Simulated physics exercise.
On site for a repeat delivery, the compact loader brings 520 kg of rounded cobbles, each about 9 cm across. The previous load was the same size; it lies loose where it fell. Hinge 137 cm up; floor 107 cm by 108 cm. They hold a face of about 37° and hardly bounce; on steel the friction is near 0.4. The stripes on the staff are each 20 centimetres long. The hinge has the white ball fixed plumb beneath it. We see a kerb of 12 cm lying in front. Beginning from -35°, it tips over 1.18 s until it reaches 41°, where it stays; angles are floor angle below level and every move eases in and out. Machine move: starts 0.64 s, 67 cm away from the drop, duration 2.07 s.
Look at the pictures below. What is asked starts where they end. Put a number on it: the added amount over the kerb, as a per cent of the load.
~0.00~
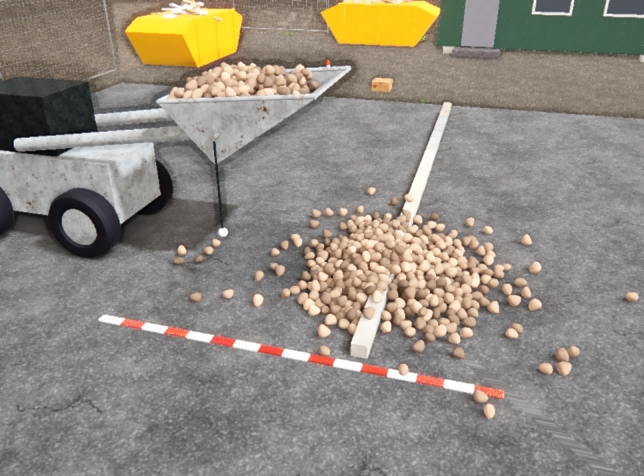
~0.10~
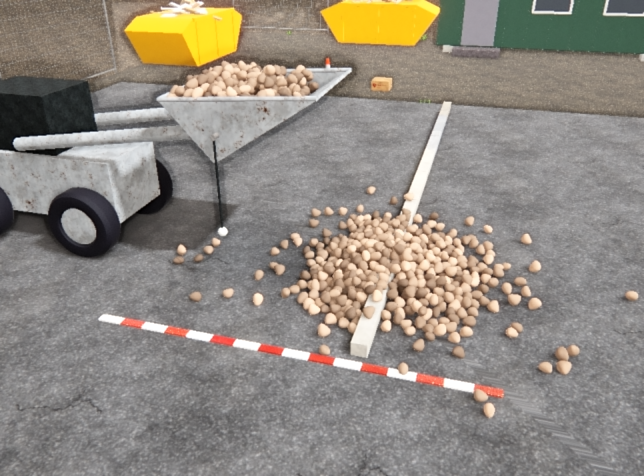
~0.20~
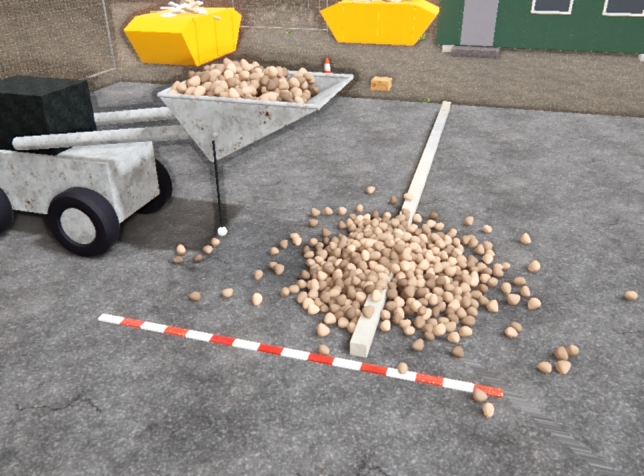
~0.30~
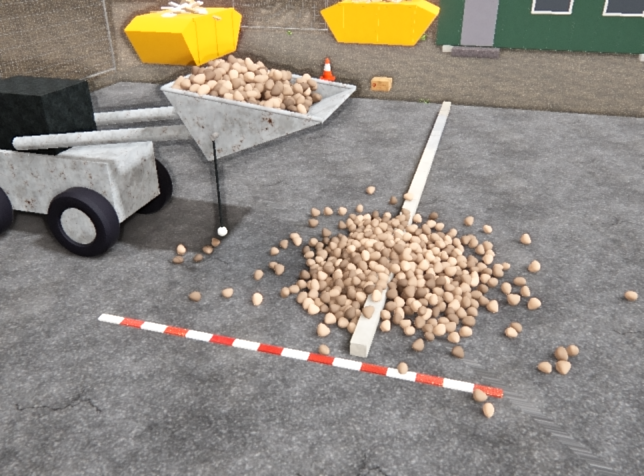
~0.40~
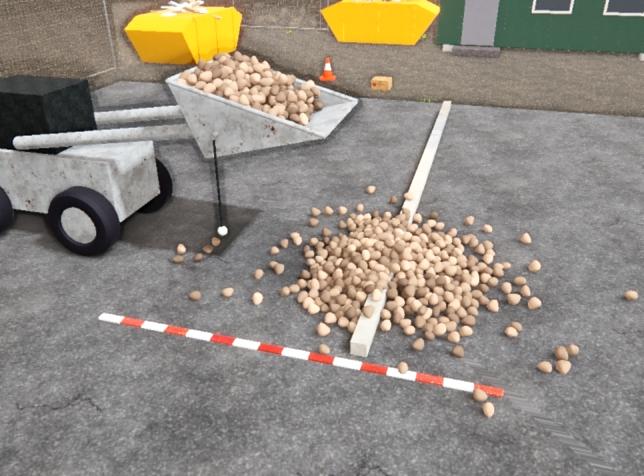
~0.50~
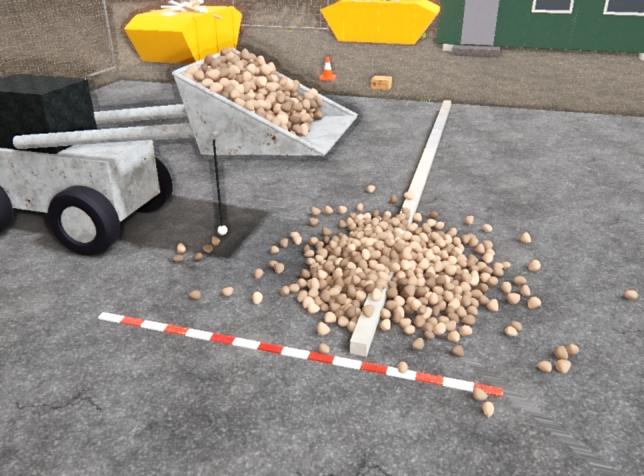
1 percent, roughly.
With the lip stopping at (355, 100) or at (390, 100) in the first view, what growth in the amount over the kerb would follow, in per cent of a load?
Roughly 25 and 55 percent, in that order.
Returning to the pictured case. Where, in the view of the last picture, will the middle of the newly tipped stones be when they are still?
Roughly pixel (322, 247) in the last view.
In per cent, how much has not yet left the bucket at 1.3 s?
It keeps some 45 percent of its load.
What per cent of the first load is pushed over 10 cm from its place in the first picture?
5 %.
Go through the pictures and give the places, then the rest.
The bucket is at -35°, its lip at (315, 97); the top of the load is at (250, 72). The earlier load is highest near (380, 249), 24 cm above ground level, 59 % on this side of the kerb, 43 % over the kerb, in the first picture.
The bucket is at -33°, its lip at (316, 99); the top of the load is at (246, 71); the stones move at 0.1 m/s on average, in the second picture.
Lip at (319, 107), floor tilted -29°, highest stones at (234, 69); the stones move at 0.2 m/s on average, in the third picture.
The bucket is at -23°, its lip at (323, 121); the top of the load is at (228, 66); the stones move at 0.3 m/s on average, in the fourth picture.
Lip at (325, 136), floor tilted -15°, highest stones at (229, 62); the stones move at 0.4 m/s on average, in the fifth picture.
Lip at (325, 154), floor tilted -6°, highest stones at (229, 57); the stones move at 0.5 m/s on average, in the sixth picture.
After 0.9 s the floor is at 29°; in per cent of one load, 99 in the bucket, 60 on this side of the kerb, 43 over the kerb; the foremost stones are at (586, 322).
After 1.3 s the floor is at 41°; in per cent of one load, 46 in the bucket, 113 on this side of the kerb, 43 over the kerb; the foremost stones are at (586, 322).
After 3.2 s the floor is at 41°; in per cent of one load, 0 in the bucket, 157 on this side of the kerb, 44 over the kerb; the foremost stones are at (586, 322).
After 5.9 s the floor is at 41°; in per cent of one load, 0 in the bucket, 157 on this side of the kerb, 44 over the kerb; the foremost stones are at (586, 322). Net gain over the kerb, 1.
